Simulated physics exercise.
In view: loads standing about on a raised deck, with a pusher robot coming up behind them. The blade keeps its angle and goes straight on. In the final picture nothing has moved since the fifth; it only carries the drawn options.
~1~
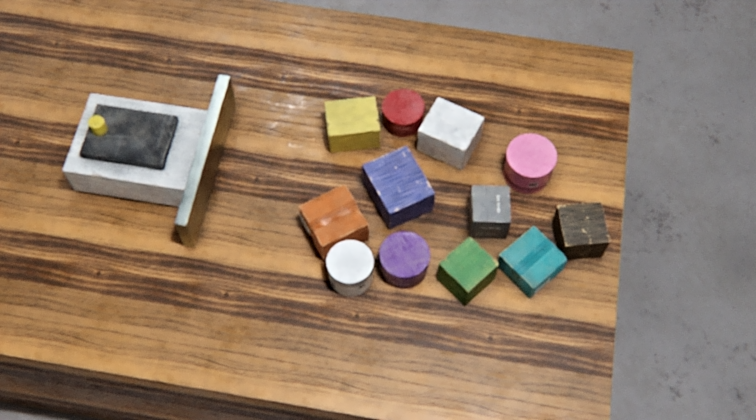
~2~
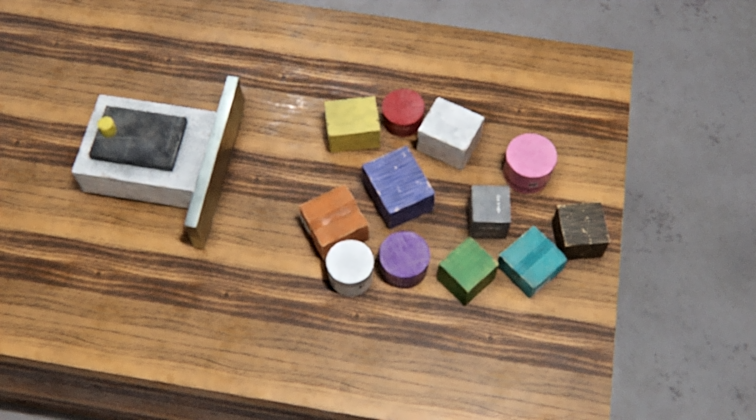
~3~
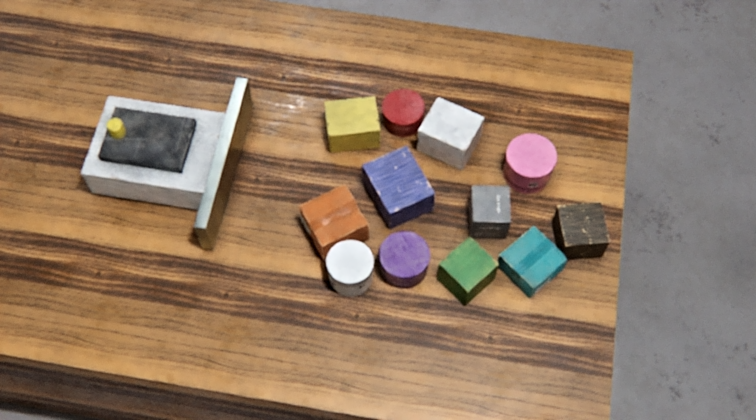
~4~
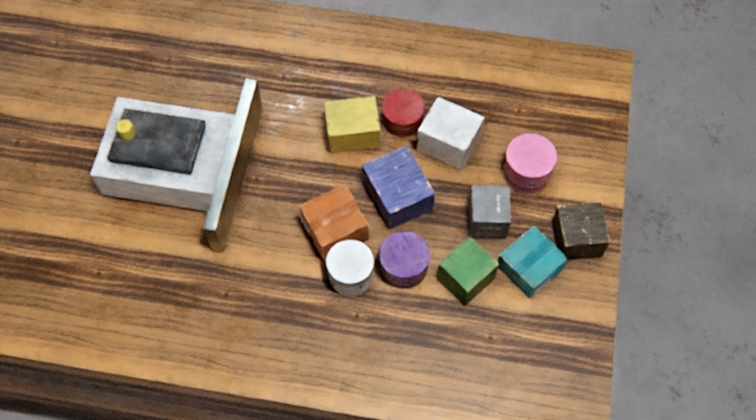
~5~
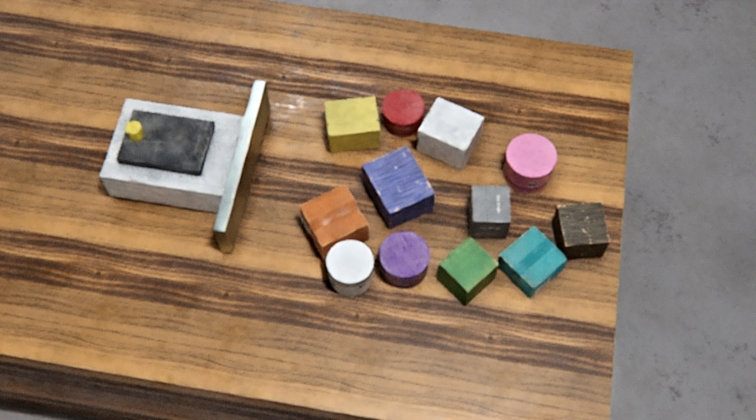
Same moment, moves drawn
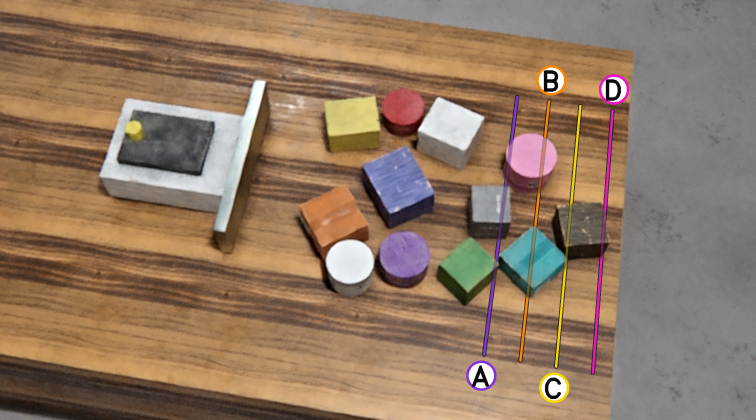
White robot with an upright front plate creeping right across a wooden tabletop toward a cluster of motionless coloured blocks and cylinders.
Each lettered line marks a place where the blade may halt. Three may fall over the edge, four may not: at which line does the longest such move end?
At B, and not beyond.
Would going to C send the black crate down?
Yes.
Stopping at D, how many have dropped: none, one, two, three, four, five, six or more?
In all, six or more.
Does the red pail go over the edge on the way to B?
No.
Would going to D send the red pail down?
No.
On the marked copy, A at (502, 217); B at (536, 222); C at (569, 227); D at (603, 233).
With B. Early on, robot (277, 158); red pail (434, 98); white pail (368, 285).
Further on, robot (383, 175); pink pail (575, 181); red pail (463, 78).
At the end, robot (466, 187); black crate over the edge; pink pail over the edge; two fallen.
As for the rest, A is within the limit but short; C drops five; D drops seven.
